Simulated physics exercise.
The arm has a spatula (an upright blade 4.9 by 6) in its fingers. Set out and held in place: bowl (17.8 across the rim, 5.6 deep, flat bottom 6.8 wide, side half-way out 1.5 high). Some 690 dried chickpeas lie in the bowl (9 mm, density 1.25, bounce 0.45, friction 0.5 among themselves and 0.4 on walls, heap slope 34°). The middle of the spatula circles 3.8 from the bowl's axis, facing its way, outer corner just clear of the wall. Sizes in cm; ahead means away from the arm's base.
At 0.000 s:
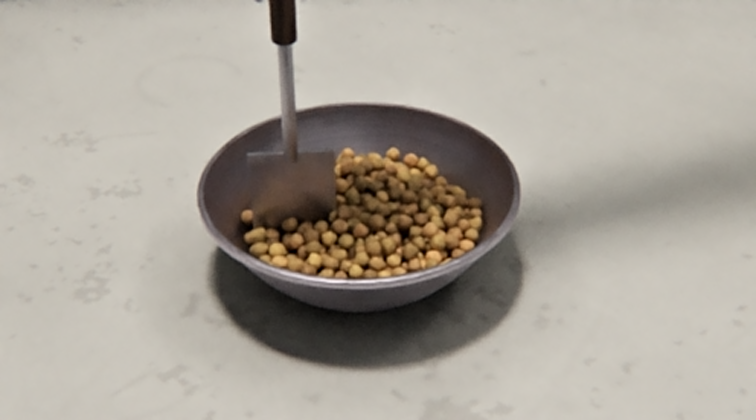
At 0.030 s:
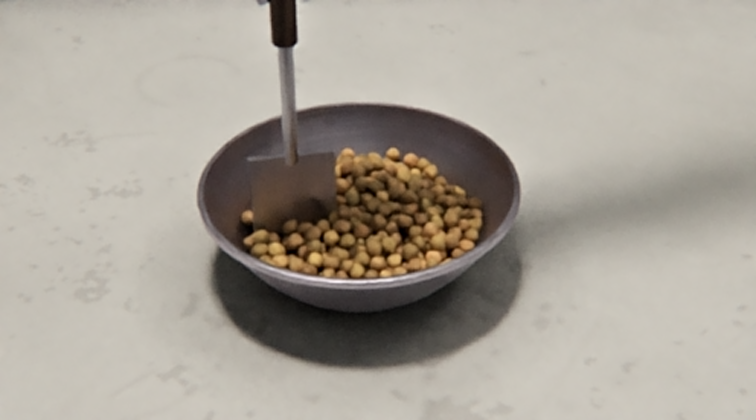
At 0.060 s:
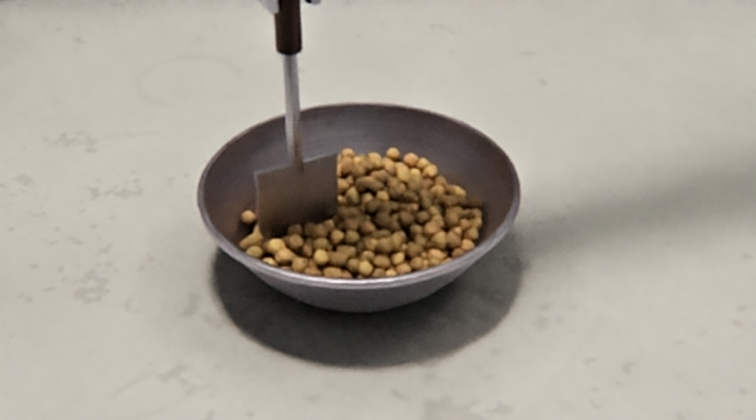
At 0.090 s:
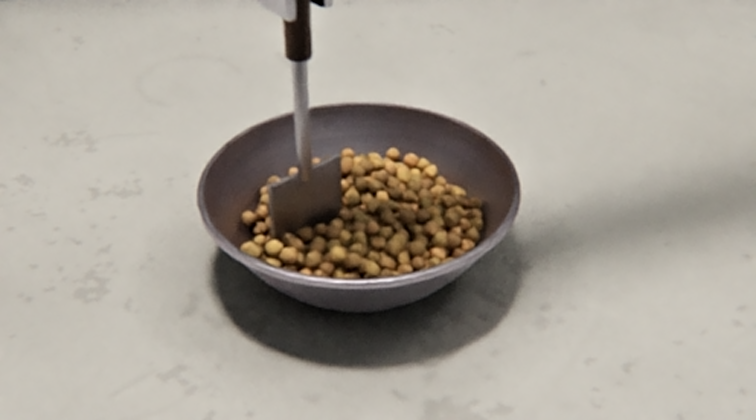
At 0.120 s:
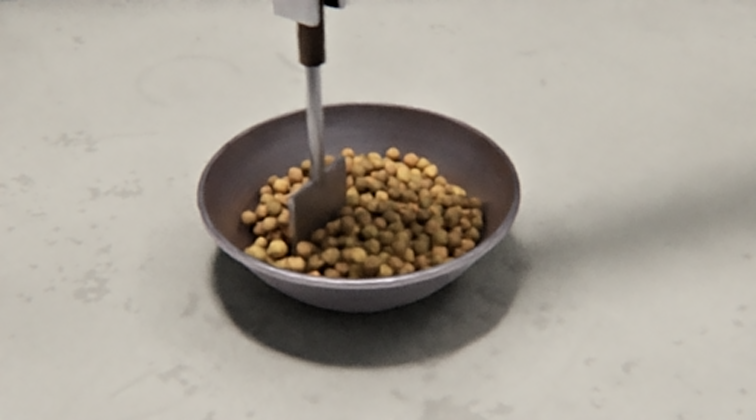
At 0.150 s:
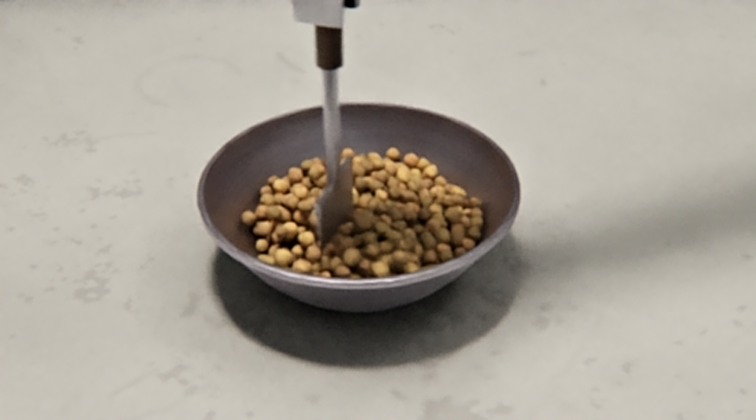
Robot arm sweeping an upright spatula from left toward the middle of a dark bowl of dried chickpeas, turning the blade edge-on.
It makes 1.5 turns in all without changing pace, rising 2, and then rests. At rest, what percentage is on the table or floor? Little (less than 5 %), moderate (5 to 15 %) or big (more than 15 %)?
On the table or floor the share is moderate, 5 to 15 %.
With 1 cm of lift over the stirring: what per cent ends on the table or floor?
About 15 per cent.
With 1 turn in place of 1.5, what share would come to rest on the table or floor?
Then about 10 per cent.
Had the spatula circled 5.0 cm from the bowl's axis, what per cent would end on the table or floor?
It would be near 0 per cent.
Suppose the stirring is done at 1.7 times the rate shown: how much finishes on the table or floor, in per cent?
About 30 per cent.
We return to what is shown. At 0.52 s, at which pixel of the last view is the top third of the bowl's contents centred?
Around (359, 150).
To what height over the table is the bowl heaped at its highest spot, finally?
About 5.5 cm.
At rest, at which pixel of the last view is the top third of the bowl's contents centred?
Near (355, 212).
By 0.52 s, 251° round, highest piece 8 above the table; 642 in the bowl, 36 on the table or floor, 10 in flight or on the tool.
By 0.89 s, 77° round, highest piece 7 above the table; 623 in the bowl, 64 on the table or floor, 1 in flight or on the tool.
By 1.27 s, 180° round, highest piece 5 above the table; 621 in the bowl, 67 on the table or floor.
By 1.97 s, 180° round, highest piece 5 above the table; 621 in the bowl, 67 on the table or floor.
Final count, 621 in the bowl, 67 on the table or floor. That is 10 % on the table or floor.
